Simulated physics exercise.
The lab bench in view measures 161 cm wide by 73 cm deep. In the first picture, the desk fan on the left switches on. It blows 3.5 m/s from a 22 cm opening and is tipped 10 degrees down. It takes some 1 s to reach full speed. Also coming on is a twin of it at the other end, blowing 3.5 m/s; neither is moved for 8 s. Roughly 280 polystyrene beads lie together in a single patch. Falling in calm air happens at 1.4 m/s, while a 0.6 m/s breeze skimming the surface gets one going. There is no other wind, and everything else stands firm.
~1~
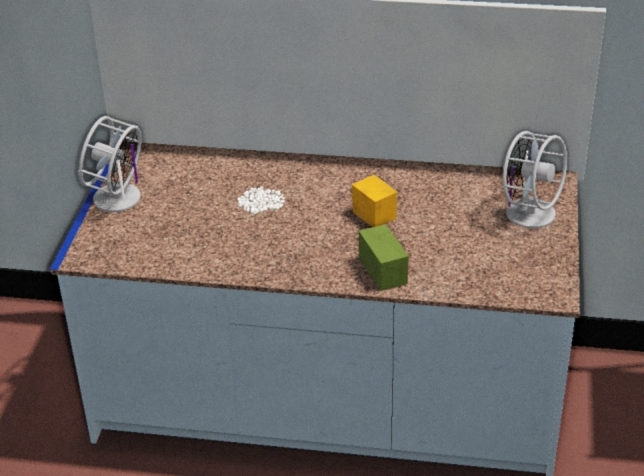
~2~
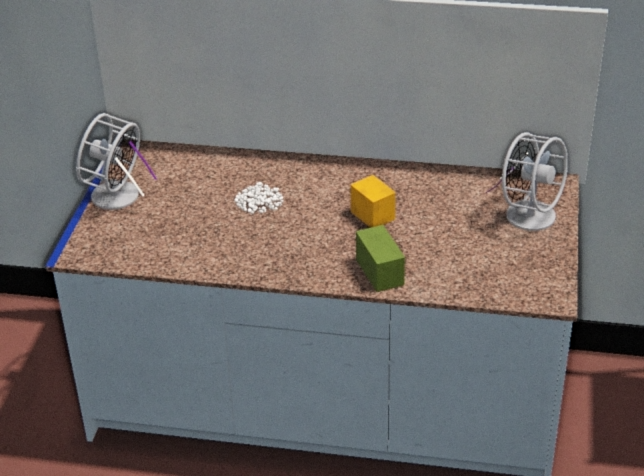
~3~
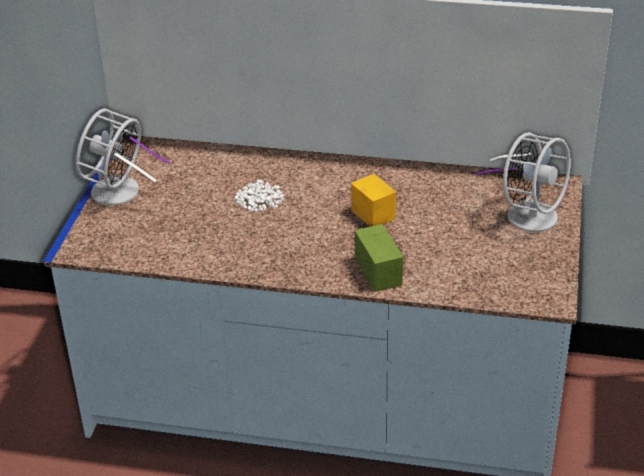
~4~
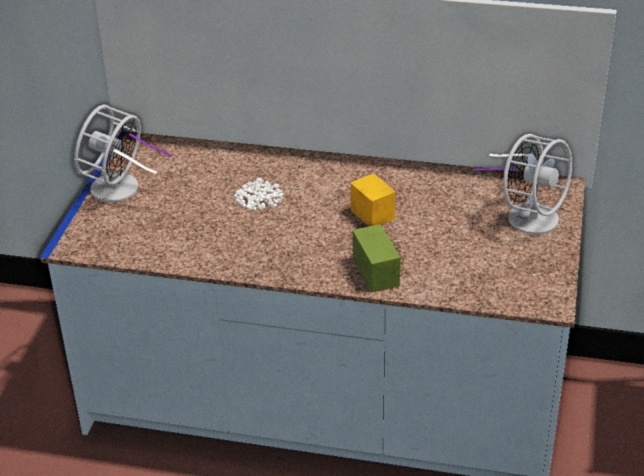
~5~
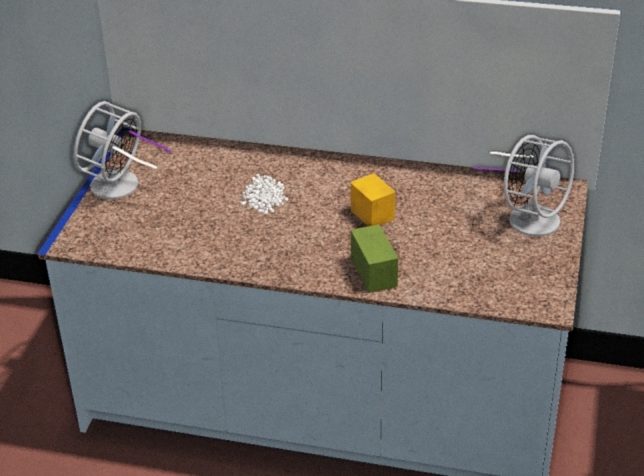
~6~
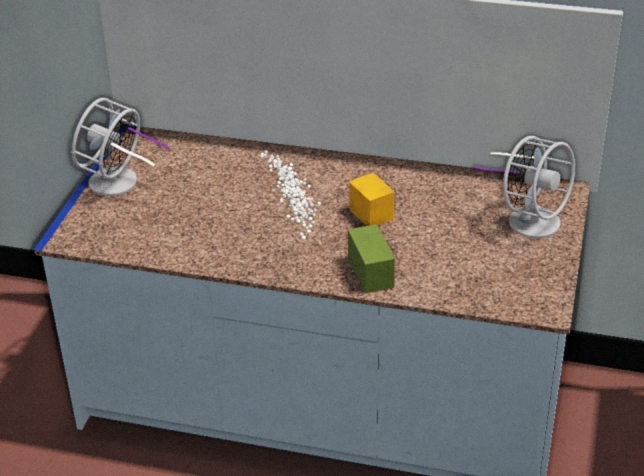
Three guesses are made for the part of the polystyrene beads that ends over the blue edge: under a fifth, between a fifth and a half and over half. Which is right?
Polystyrene beads: The majority over the blue edge.
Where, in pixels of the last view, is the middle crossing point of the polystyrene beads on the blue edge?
The halfway point of the crossings is around (116, 134) in the last picture.
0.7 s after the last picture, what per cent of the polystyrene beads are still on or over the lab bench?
The share then is about 60 %.
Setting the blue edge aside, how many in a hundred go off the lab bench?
The share comes to some 30 per cent.
Then, 0.7 s after the last picture the count stands so, 35 % are over the blue edge; the middle of those left on the top is near (518, 266).
Then, 1.6 s after the last picture the count stands so, 53 % are over the blue edge; the middle of those left on the top is near (461, 219).
Then, 3.5 s after the last picture the count stands so, 65 % are over the blue edge.
Then, 7.1 s after the last picture, at the end, 70 % are over the blue edge.
